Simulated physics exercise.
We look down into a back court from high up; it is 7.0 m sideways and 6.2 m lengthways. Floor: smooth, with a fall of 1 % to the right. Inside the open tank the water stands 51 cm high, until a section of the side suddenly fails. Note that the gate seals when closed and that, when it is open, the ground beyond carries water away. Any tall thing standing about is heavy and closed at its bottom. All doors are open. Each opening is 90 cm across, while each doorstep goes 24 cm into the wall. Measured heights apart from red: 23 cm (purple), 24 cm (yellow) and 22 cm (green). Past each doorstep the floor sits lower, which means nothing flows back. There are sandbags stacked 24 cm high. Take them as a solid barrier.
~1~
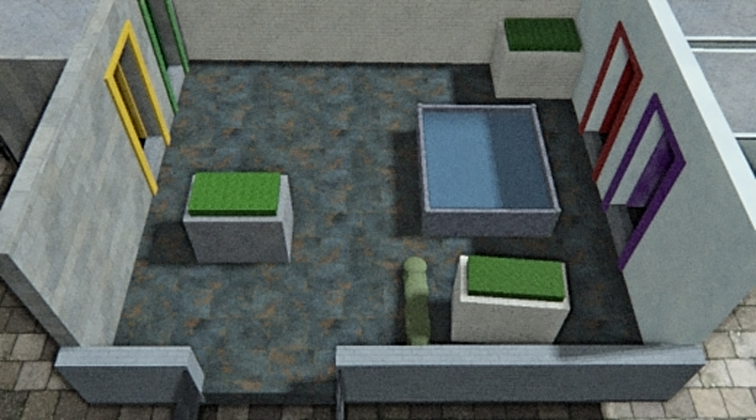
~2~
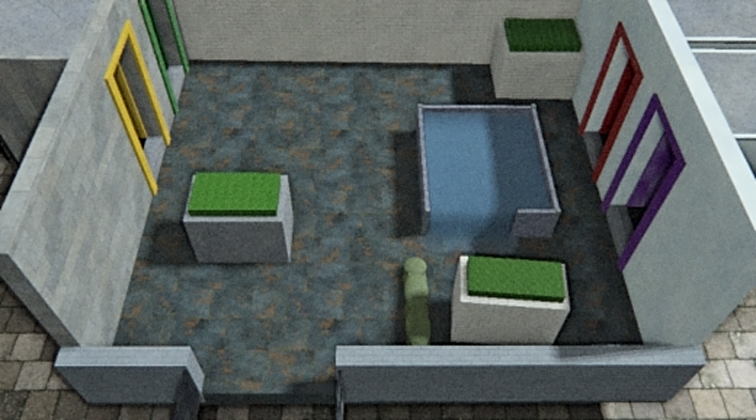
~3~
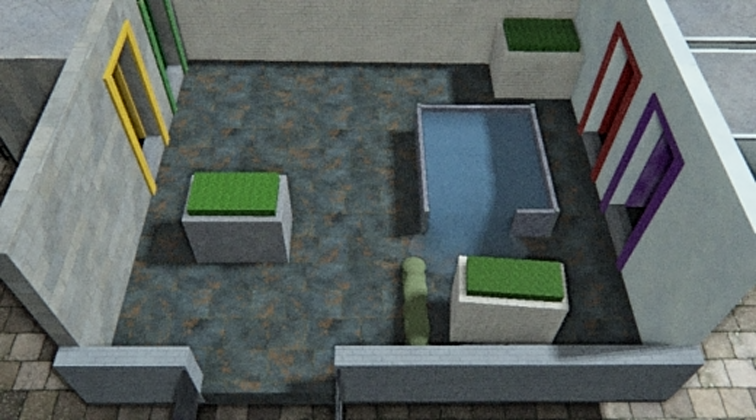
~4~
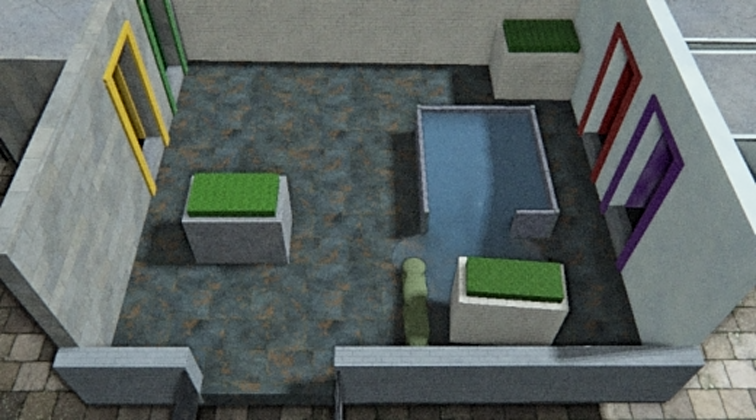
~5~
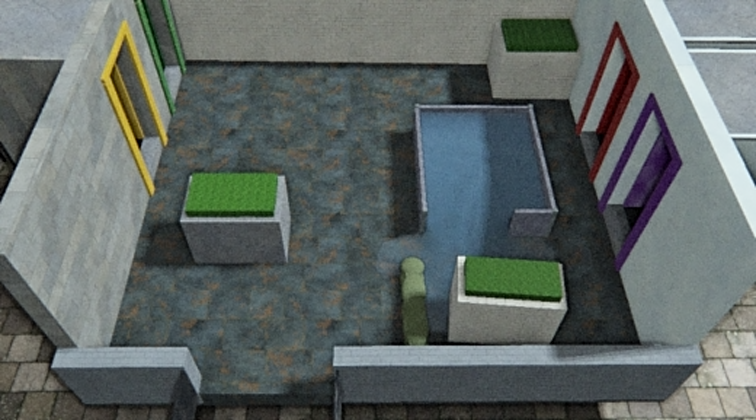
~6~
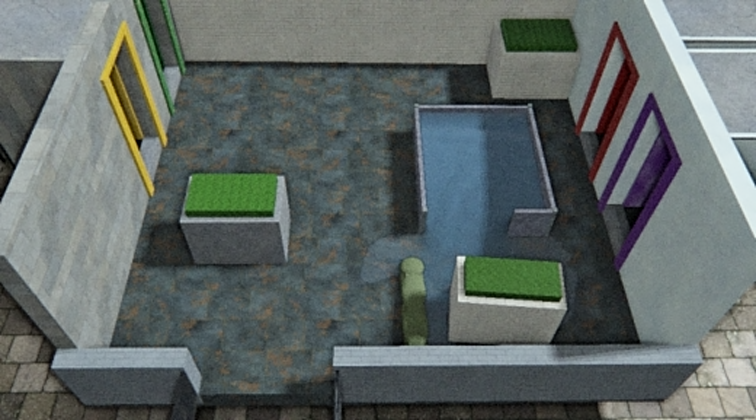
A walled court with a dark mottled floor, seen from high above, holds an open tank of blue water right of centre. Three pale blocks topped with green stand around it, with a rounded green object near the front, yellow and green doorways at left, and red and purple ones at right. The tank's front wall opens and water spreads forward and leftward across the floor, while the view barely shifts.
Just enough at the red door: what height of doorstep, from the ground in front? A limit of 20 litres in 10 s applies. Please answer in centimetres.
Some 7 cm.
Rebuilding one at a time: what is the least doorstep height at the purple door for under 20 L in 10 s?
For purple, a step near 14.0 cm.
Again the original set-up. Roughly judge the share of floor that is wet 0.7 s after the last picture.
Wet share: Around 15 %.
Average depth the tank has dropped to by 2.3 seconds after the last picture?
I'd put it near 21 cm.
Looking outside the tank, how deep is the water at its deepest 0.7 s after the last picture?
About 38 cm.
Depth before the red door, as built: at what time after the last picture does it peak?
Near 8.5 seconds.
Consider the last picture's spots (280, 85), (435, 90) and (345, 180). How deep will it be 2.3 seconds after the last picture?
The three readings, in order, are 0, 0 and 1 cm.
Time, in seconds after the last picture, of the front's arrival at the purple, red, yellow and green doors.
Purple 1.1 s, red 1.8 s, yellow 7.0 s, green not in the 10 s.
Then, 0.7 s after the last picture water covers 15 % of the floor, deepest (38 cm) near (450, 290); it has not reached the red door.
Then, 2.3 s after the last picture water covers 35 % of the floor, deepest (30 cm) near (639, 374); 4 cm at the red door, 0 litres in over its 11 cm doorstep.
Then, 9.3 s after the last picture water covers 90 % of the floor, deepest (13 cm) near (563, 106); 12 cm at the red door, 4 litres in over its 11 cm doorstep.
At the red door as built, the water peaked near 13 cm, 8.5 s after the last picture.
With a doorstep of 6 cm, 31 litres would have come in within the 10 s; with 8 cm, 15 litres. So under 20 litres takes about 7 cm.
